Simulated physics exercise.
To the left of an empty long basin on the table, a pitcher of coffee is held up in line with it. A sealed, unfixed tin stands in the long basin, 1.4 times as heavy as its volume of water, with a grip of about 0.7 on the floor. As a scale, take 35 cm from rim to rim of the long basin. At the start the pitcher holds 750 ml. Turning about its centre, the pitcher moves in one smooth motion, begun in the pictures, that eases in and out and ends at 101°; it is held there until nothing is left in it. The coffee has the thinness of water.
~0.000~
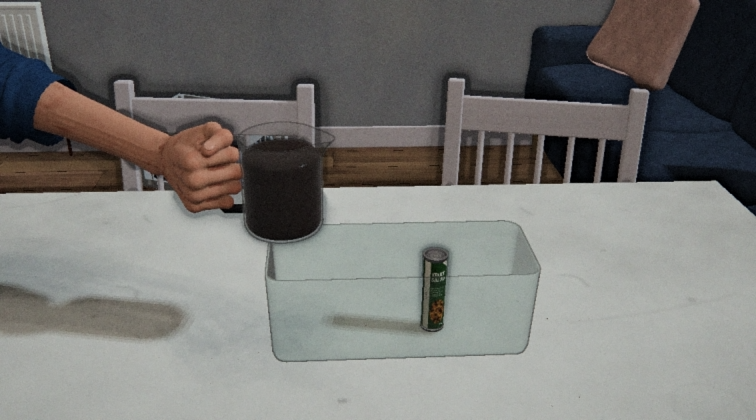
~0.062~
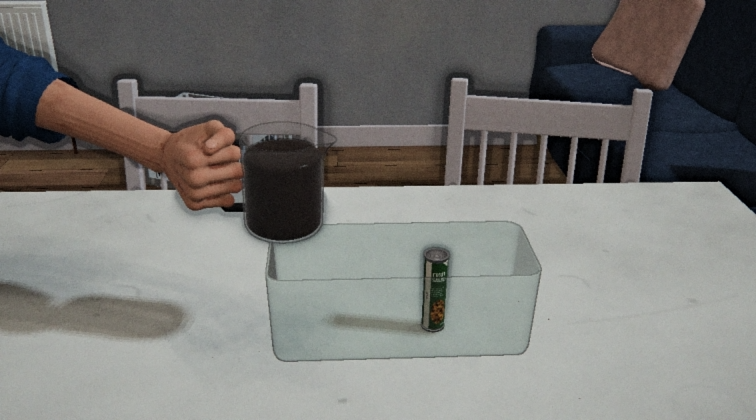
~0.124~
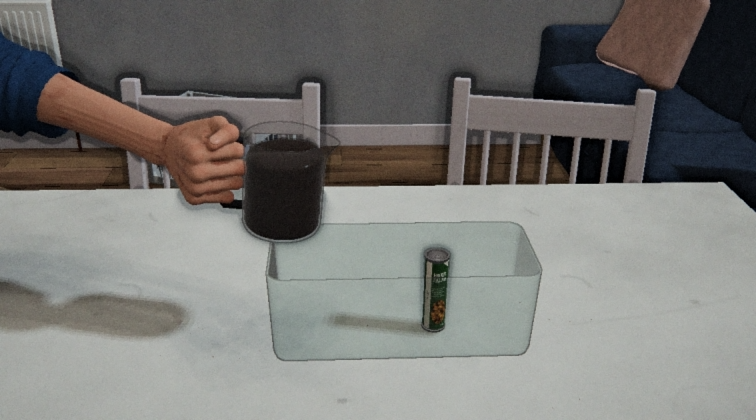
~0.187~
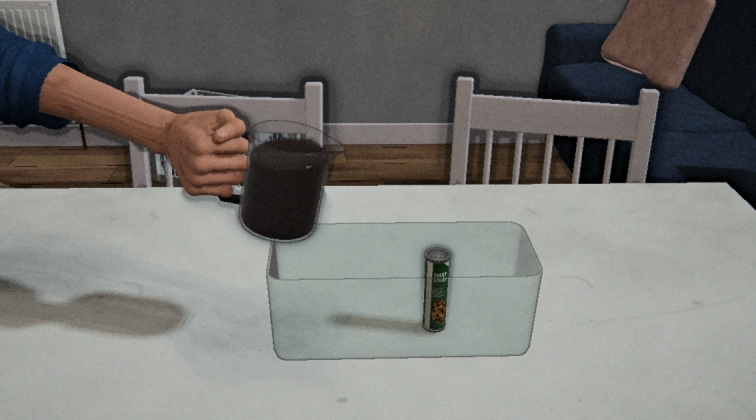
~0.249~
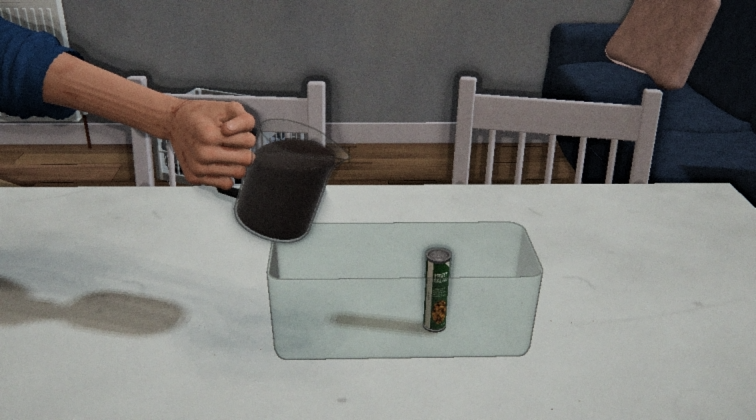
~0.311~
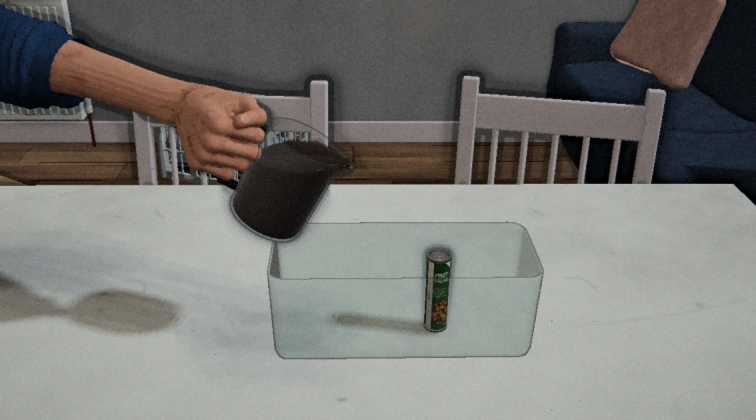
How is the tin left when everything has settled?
It manages to stay erect.
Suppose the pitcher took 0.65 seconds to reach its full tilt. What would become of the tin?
In that case the tin does not tip.
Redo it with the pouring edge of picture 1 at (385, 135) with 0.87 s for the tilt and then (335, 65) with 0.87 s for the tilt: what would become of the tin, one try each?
Try 1: Tipped over; try 2: Still standing.
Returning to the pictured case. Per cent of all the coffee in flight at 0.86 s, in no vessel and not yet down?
12 per cent, roughly.
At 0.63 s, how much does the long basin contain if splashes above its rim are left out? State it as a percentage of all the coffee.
At that time the basin holds about 14 per cent of the liquid.
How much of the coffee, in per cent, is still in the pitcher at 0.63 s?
Roughly 70 percent.
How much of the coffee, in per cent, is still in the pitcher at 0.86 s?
24 per cent or thereabouts.
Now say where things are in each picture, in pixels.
The first picture shows tilt 0°; pouring edge (335, 137); surface from (242, 152) to (321, 151); the long basin's rim runs from (268, 253) to (529, 247); the tin's top is at (436, 258).
The second picture shows tilt 1°; pouring edge (337, 138); surface from (244, 152) to (321, 152).
The third picture shows tilt 5°; pouring edge (341, 142); surface from (247, 152) to (325, 153).
The fourth picture shows tilt 11°; pouring edge (345, 148); surface from (250, 152) to (330, 153).
The fifth picture shows tilt 19°; pouring edge (350, 156); surface from (250, 161) to (337, 154).
The sixth picture shows tilt 29°; pouring edge (355, 166); surface from (249, 167) to (349, 159).
By 0.63 s the tilt is 83° and 71 per cent is still to pour; the tin stands where it began.
By 0.86 s the tilt is 101° and 25 per cent is still to pour; the tin stands where it began.
By 1.11 s the tilt is 101° and 6 per cent is still to pour; the tin stands where it began.
By 1.37 s the tilt is 101° and 1 per cent is still to pour; the tin stands where it began.
At rest the tin stands where it began.
